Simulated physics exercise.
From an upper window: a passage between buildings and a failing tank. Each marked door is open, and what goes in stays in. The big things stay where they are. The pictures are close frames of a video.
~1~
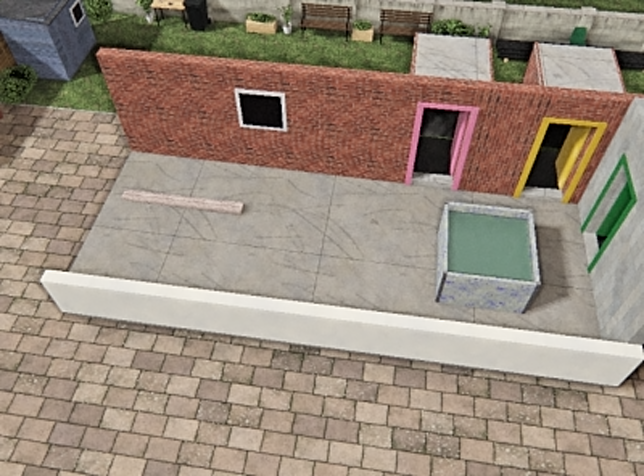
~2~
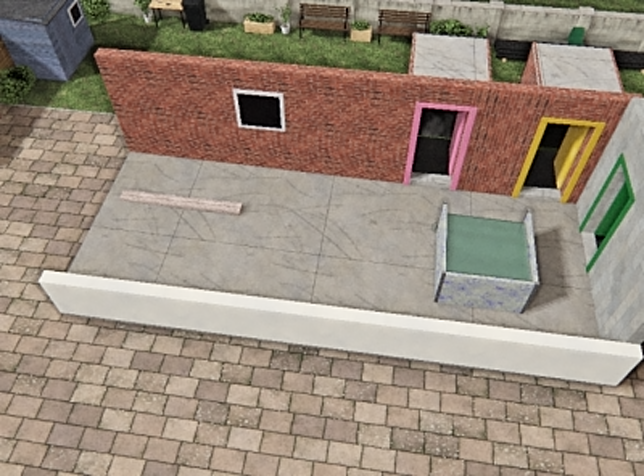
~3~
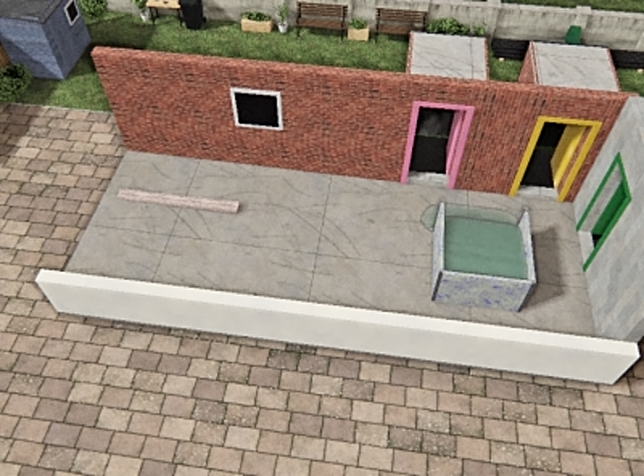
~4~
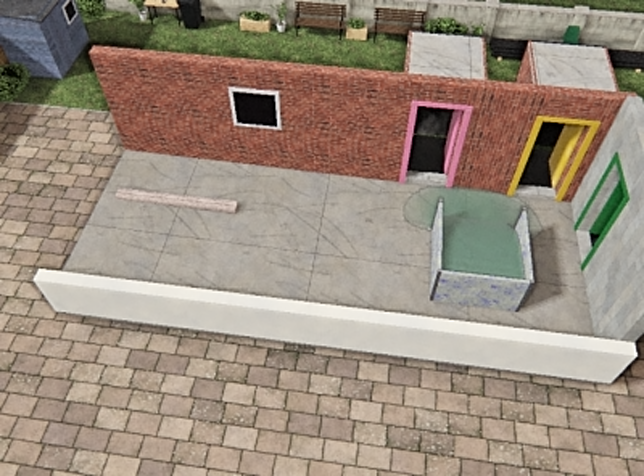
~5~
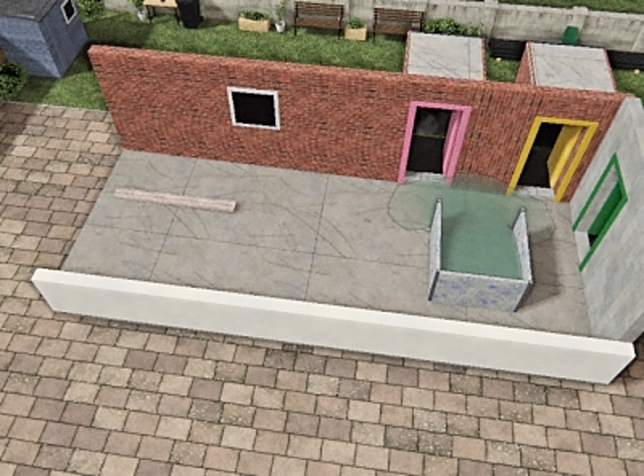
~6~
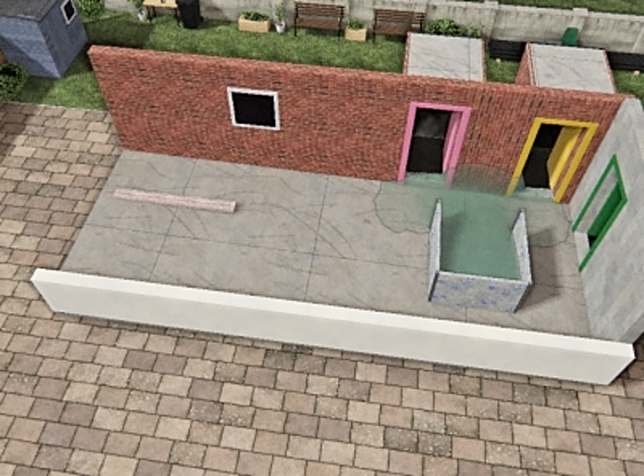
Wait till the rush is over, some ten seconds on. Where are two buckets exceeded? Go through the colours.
In the end: The pink door floods; the yellow door floods; the green door floods.
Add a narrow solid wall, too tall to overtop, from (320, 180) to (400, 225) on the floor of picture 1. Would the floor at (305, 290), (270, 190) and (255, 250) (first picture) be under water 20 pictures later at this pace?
In that order: Free of water, free of water, dry.
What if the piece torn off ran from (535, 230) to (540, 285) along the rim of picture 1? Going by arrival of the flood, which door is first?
The green one.
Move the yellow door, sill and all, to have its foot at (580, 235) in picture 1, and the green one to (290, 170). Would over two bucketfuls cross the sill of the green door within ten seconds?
In short: The green door keeps below it.
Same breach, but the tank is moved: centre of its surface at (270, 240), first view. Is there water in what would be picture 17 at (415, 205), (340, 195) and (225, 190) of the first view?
One after the other: Wet, covered, flooded.
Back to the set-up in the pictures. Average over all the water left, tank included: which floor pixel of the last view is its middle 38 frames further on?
Roughly at (409, 260).
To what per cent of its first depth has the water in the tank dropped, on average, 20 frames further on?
Some 12 per cent.
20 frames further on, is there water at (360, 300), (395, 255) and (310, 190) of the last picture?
In that order: Free of water, dry, flooded.
A moment on, water covers 15 % of the floor; the pink door over two buckets in, the yellow door over two buckets in, the green door wet at the sill, nothing in.
Next, water covers 35 % of the floor; the pink door far over two buckets in, the yellow door far over two buckets in, the green door over two buckets in.
Then, water covers 70 % of the floor; the pink door far over two buckets in, the yellow door far over two buckets in, the green door far over two buckets in.
Later, water covers 85 % of the floor; the pink door far over two buckets in, the yellow door far over two buckets in, the green door far over two buckets in.
In the end, water covers 90 % of the floor; the pink door far over two buckets in, the yellow door far over two buckets in, the green door far over two buckets in.
